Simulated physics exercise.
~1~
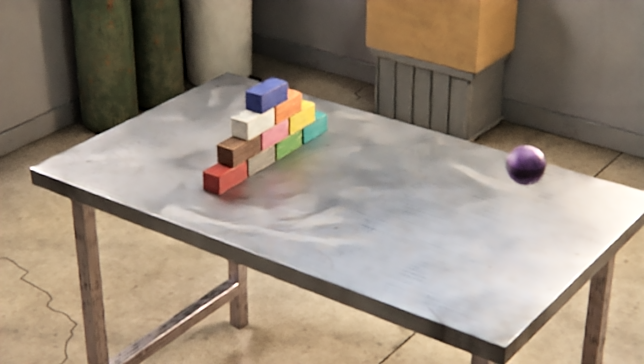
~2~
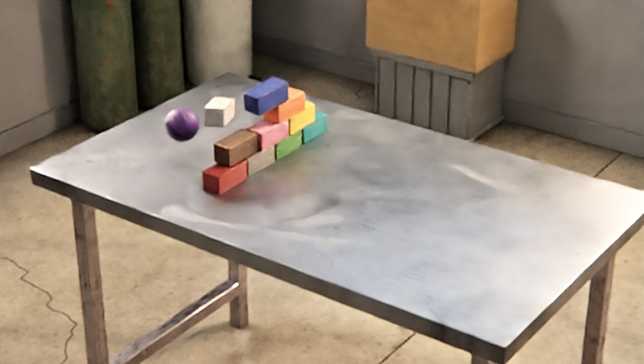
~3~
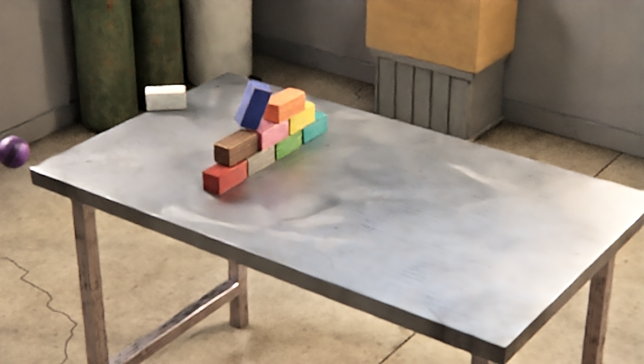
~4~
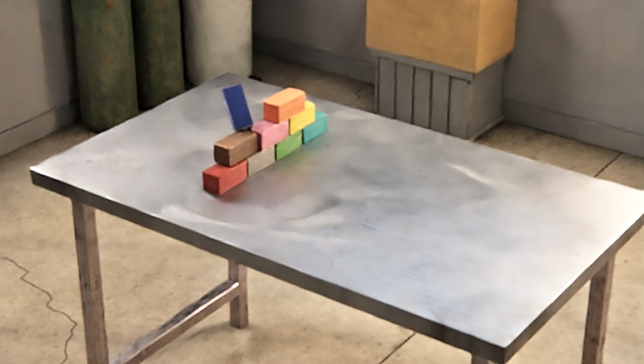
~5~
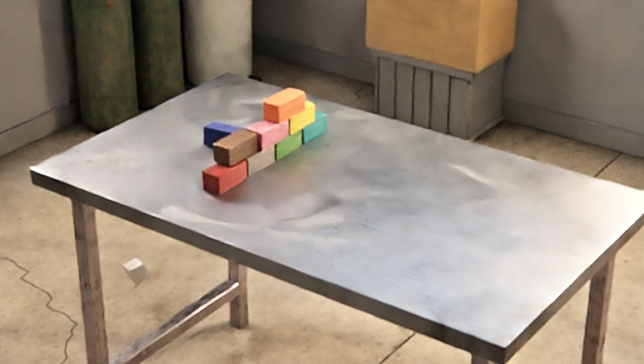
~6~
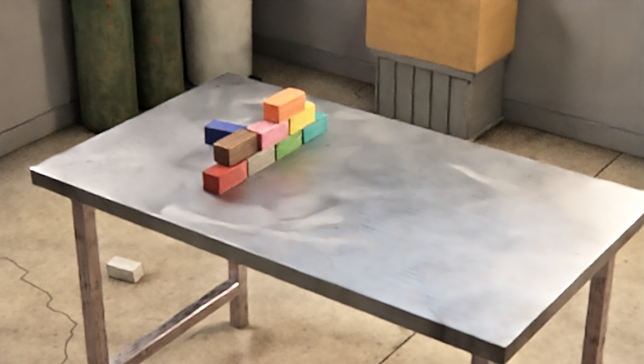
A purple ball flies in from the right toward a stepped pile of coloured blocks on a grey metal table, seen from above at an angle in a room with cylinders and a box behind. It strikes the white block near the top and knocks it out to the left, then sails off past the table's left edge. The blue block above loses its support, tips over and drops behind the brown block. The white block tumbles off the table and settles on the floor below, while the red, brown, pink, orange, yellow, green, turquoise and grey blocks remain stacked.
